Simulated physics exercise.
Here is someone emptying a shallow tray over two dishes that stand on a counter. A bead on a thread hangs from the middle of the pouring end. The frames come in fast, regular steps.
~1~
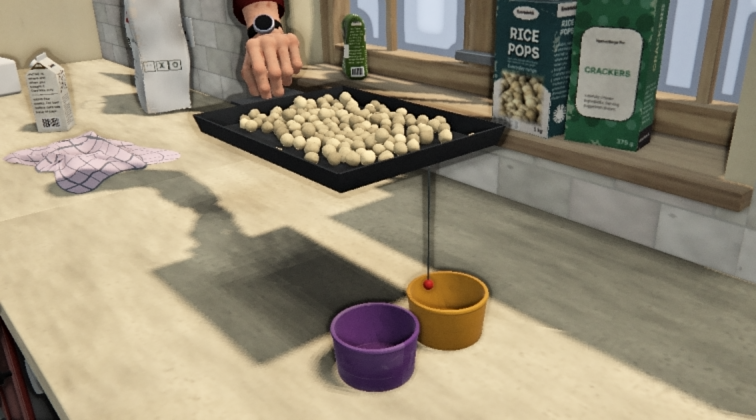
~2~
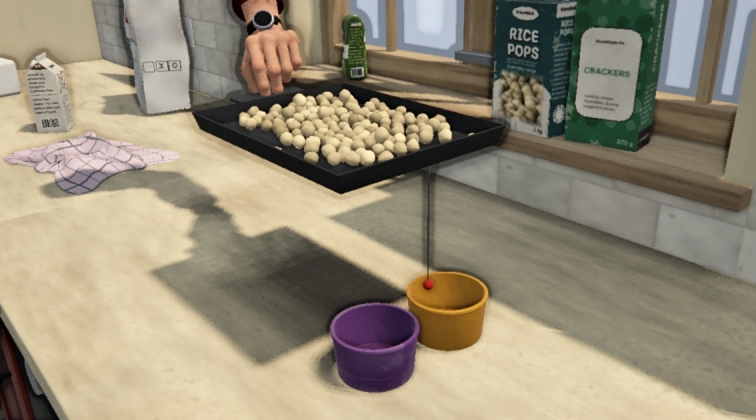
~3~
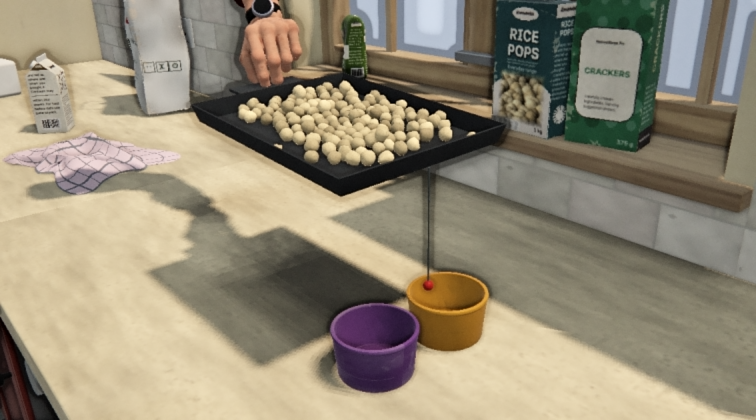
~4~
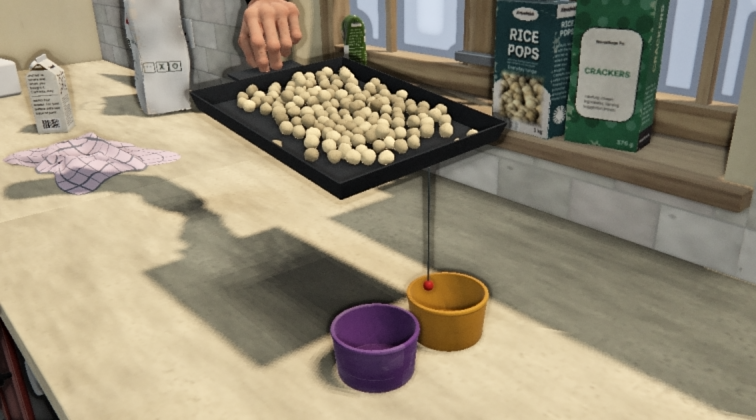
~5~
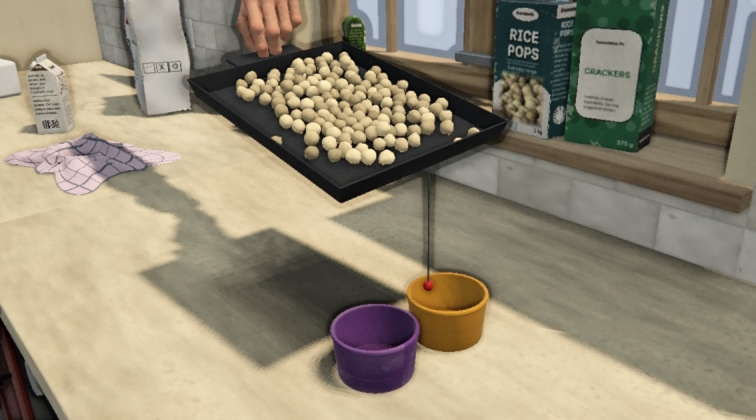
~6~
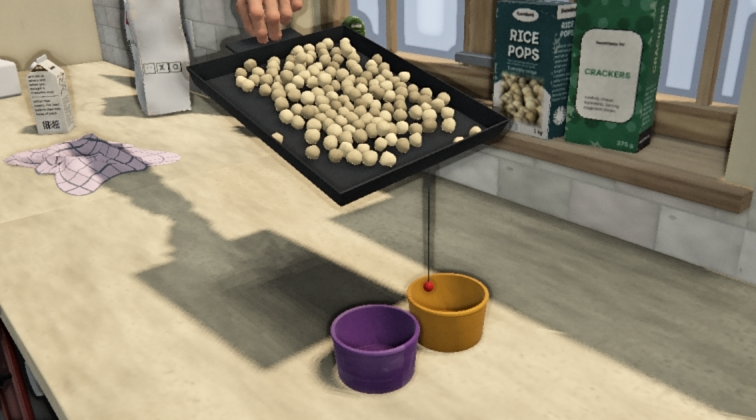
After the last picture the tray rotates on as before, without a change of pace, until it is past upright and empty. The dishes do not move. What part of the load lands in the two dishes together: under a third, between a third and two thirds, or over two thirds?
In the dishes lies under a third of it.
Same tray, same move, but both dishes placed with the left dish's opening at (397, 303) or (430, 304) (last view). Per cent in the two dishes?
In turn 0 and 0 in a hundred.
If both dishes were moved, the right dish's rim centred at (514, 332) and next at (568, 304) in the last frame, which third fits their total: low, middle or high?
In turn: Below one third; under a third.
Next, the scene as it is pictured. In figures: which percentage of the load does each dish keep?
For the left dish some 20 %, for the right dish some 0 %.
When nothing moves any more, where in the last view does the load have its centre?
Roughly at (403, 406).
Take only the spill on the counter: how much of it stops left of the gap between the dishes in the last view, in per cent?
Near 50 %.
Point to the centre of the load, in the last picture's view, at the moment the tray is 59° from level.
Around (373, 115).
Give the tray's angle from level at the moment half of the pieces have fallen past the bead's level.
Near 100 degrees.
Soon, tray tipped steeply; all on the tray.
A while on, tray tipped right over; about a third on the tray; a small part in the left dish; about a quarter outside both; about a quarter in the air.
Towards the end, tray tipped past a quarter turn; about a quarter in the left dish; most outside both.
Finally, tray tipped past a quarter turn; about a quarter in the left dish; none in the right dish; most outside both.
